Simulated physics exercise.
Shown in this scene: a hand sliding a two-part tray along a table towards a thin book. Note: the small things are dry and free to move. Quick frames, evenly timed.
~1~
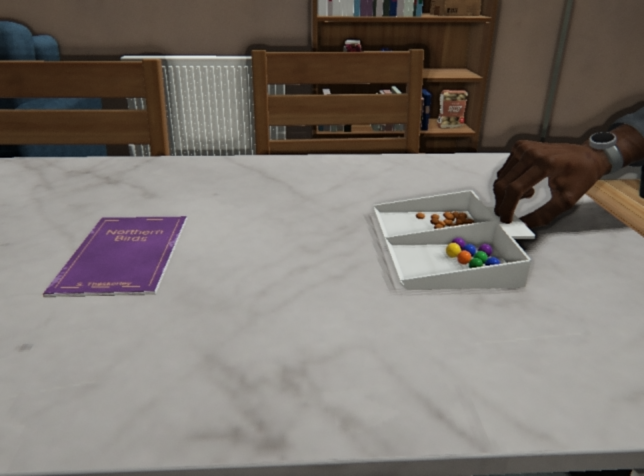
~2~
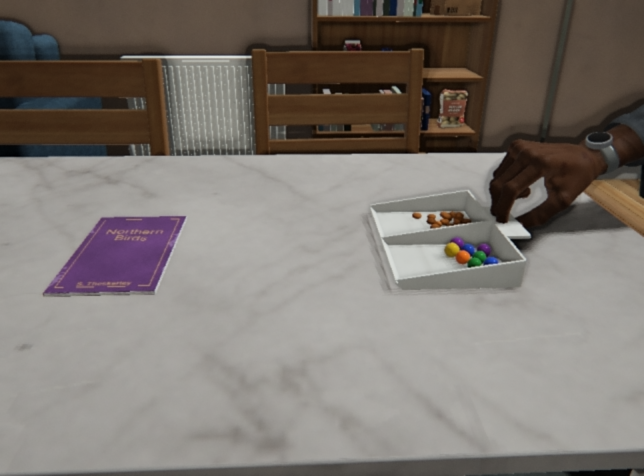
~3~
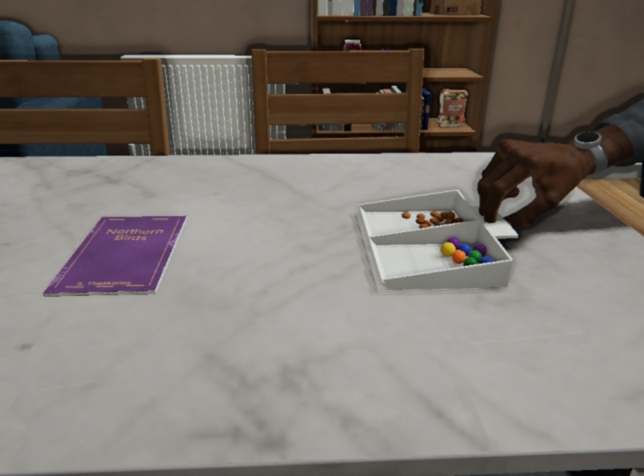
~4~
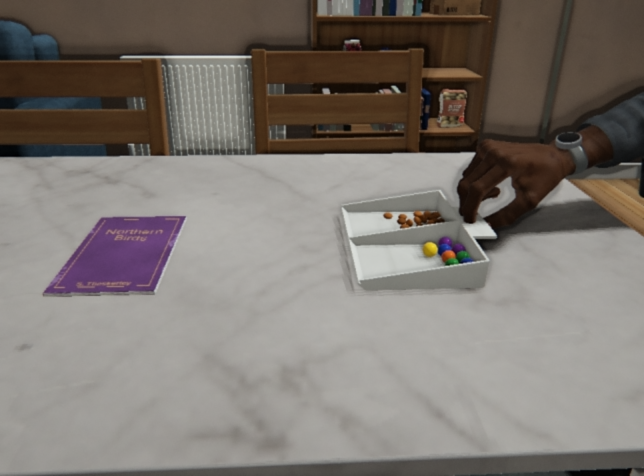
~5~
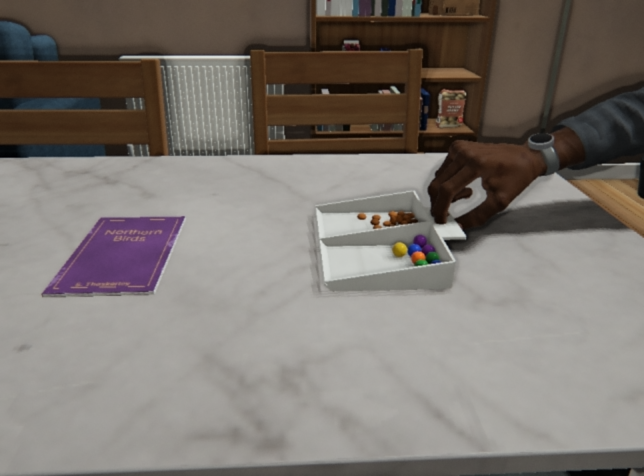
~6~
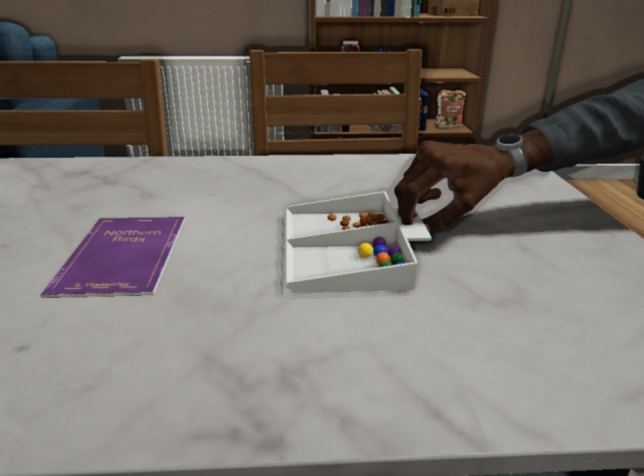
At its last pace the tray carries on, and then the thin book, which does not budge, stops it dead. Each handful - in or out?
Front handful: Some out; back handful: In.
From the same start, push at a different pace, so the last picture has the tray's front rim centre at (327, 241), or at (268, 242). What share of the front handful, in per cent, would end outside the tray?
Around 0 % and around 80 %.
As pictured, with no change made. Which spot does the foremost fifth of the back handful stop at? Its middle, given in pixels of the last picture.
Approx. (187, 229) px.
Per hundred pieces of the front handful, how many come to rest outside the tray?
Near 50 %.
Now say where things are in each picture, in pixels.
In the first frame, front rim at (385, 240), at rest; thin book at (113, 269); front handful at (469, 251), a few gumballs; back handful at (448, 222), a few bits of cat kibble.
In the second frame, front rim at (381, 240), hardly any of the way covered; back handful at (445, 222).
In the third frame, front rim at (369, 240), a small part of the way covered; front handful at (464, 251).
In the fourth frame, front rim at (349, 240), about a quarter of the way covered; back handful at (424, 219).
In the fifth frame, front rim at (319, 241), about a third of the way covered; front handful at (418, 258).
In the sixth frame, front rim at (286, 242), about half of the way covered; thin book at (111, 270); front handful at (383, 260); back handful at (369, 220).
Then, 0.10 s past the last view, tray still sliding, front rim near (227, 243); front handful all inside; back handful all inside.
Then, 0.30 s past the last view, tray stopped at the thin book; front handful all inside, moved towards the front rim; back handful all inside, moved towards the front rim.
Then, 0.51 s past the last view, tray stopped at the thin book; front handful about half out of the tray; back handful all inside, moved towards the front rim.
Finally, tray stopped at the thin book; front handful about half out of the tray; back handful all inside, moved towards the front rim.
